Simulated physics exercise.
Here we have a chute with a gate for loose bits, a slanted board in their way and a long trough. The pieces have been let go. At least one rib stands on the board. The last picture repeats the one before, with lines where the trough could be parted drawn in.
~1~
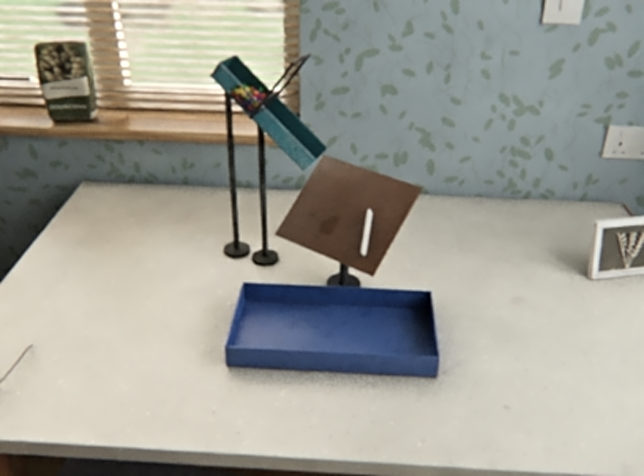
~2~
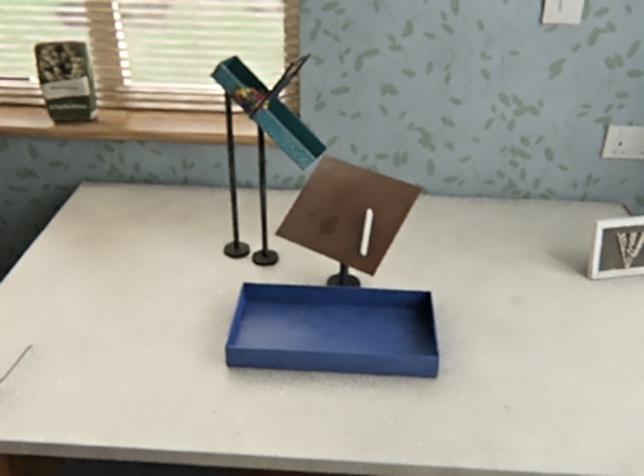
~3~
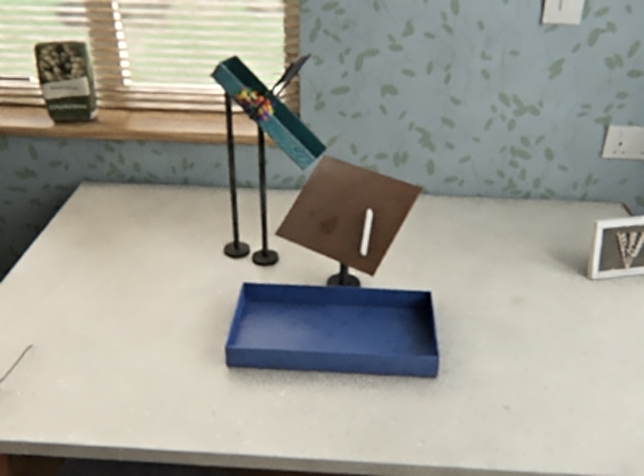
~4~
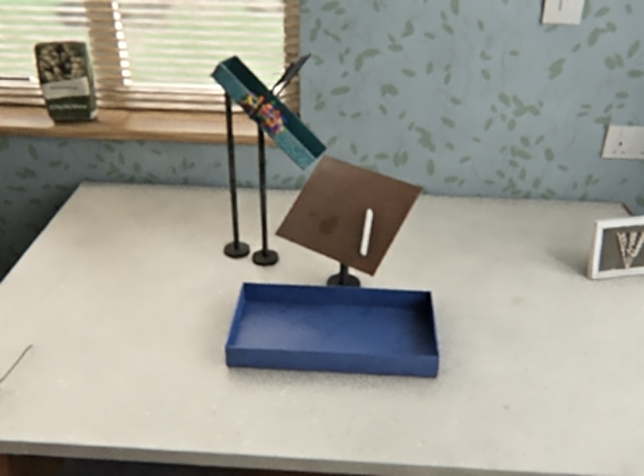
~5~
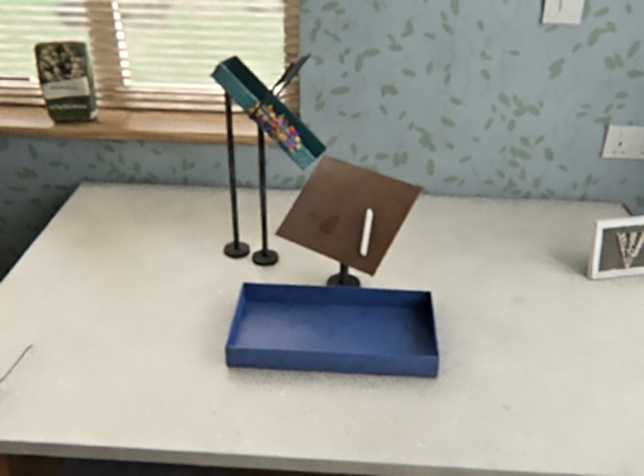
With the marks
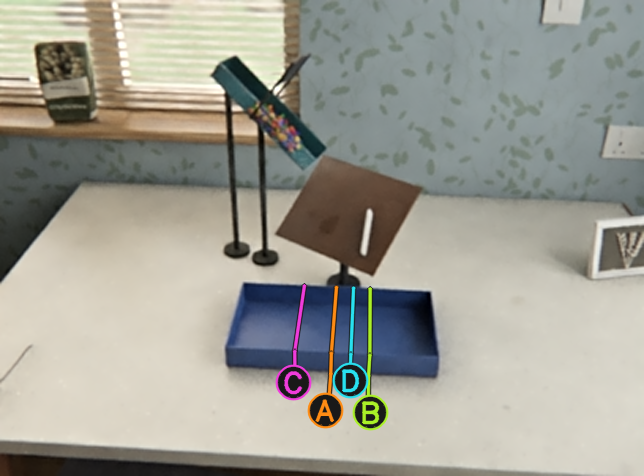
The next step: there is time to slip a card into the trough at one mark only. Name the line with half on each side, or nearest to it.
A.
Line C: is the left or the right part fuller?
More lands on the right.
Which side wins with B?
The left side.
On the marked copy, line A crosses the front rim at (331, 352); line B crosses the front rim at (369, 354); line C crosses the front rim at (294, 350); line D crosses the front rim at (350, 353).
With A, of what is caught, about a third on the left of the divider, about two thirds on the right.
With B, of what is caught, all on the left of the divider, none on the right.
With C, of what is caught, a small part on the left of the divider, most on the right.
With D, of what is caught, nearly all on the left of the divider, a stray few on the right.
